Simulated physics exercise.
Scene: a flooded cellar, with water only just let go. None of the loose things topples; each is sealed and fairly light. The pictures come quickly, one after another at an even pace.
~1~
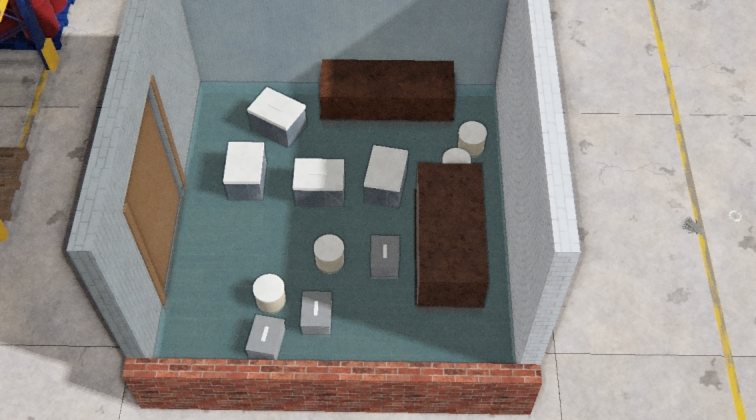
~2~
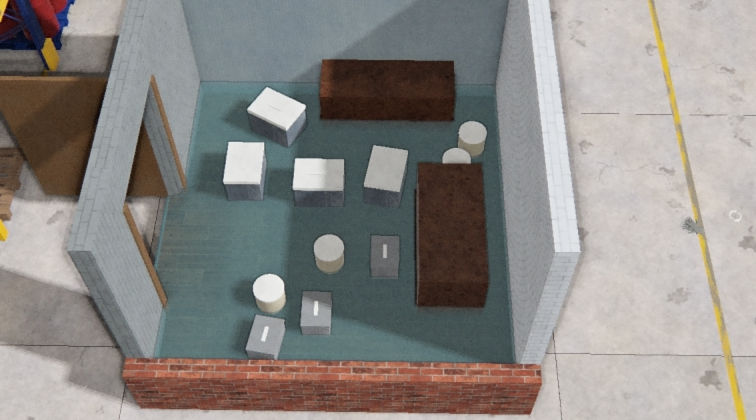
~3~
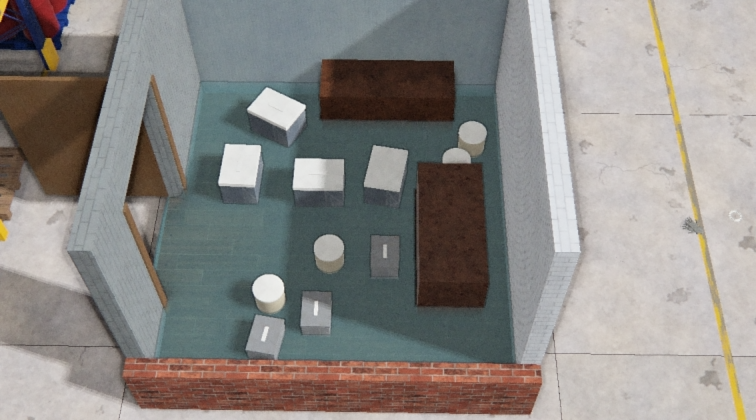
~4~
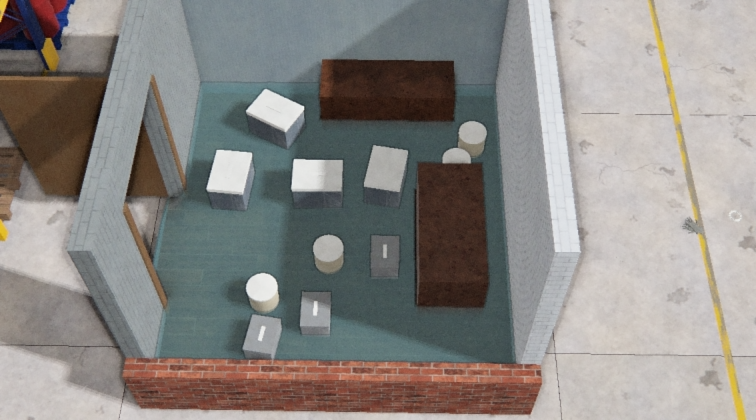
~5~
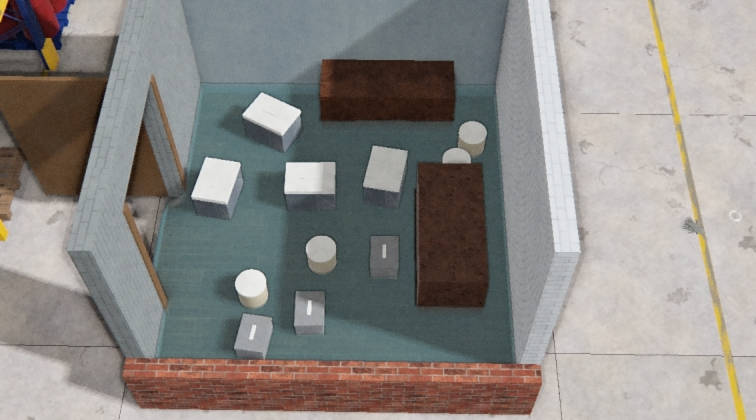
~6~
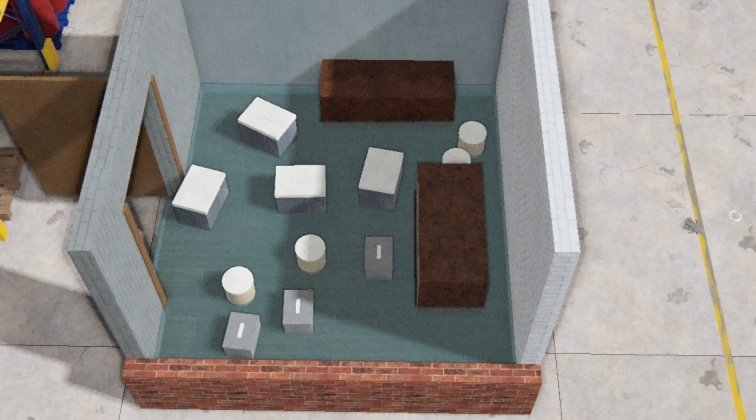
A brown door panel swings open, then white boxes and pails drift left across the room.
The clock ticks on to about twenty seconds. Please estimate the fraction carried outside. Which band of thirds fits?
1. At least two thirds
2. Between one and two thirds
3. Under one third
Option 1: At least two thirds.
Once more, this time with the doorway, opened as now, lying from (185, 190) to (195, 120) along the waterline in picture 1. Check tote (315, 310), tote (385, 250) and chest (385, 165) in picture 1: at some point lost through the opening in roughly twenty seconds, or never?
Answer, item by item: Lost, not lost, lost.
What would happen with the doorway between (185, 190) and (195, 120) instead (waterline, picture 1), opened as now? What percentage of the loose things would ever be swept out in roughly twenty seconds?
Near 60 percent, give or take.
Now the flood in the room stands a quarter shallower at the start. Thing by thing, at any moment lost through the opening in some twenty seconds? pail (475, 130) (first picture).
That object is never lost.
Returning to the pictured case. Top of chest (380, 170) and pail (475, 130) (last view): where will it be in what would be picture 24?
First one at roughly (301, 214), second at roughly (414, 138).
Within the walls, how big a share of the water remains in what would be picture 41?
Estimate: Near 36 in a hundred.
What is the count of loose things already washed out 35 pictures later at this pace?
Total: 8.
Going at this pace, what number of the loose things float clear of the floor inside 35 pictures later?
My tally gives 3.
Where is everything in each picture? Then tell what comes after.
A chest at (244, 161) floats; a pail at (269, 288), afloat; 0 of 11 have shifted, in the first picture.
A chest at (244, 162) floats; a pail at (269, 288), afloat; 0 of 11 have shifted, in the second picture.
A chest at (240, 164), afloat, close to its start; a pail at (268, 288), afloat; 1 of 11 have shifted, in the third picture.
A chest at (229, 171), afloat, close to its start; a pail at (262, 287), afloat, close to its start; 2 of 11 have shifted, in the fourth picture.
A chest at (216, 179), afloat, a stride from its start; a pail at (251, 283) floats, close to its start; 7 of 11 have shifted, in the fifth picture.
A chest at (199, 188), afloat, a stride from its start; a pail at (238, 280) floats, a stride from its start; 9 of 11 have shifted, in the sixth picture.
A moment on, 2 of 11 are out; 9 afloat.
Next, 7 of 11 are out; 4 afloat.
Later, 8 of 11 are out; 3 afloat.
In the end, 9 of 11 are out; 2 afloat.
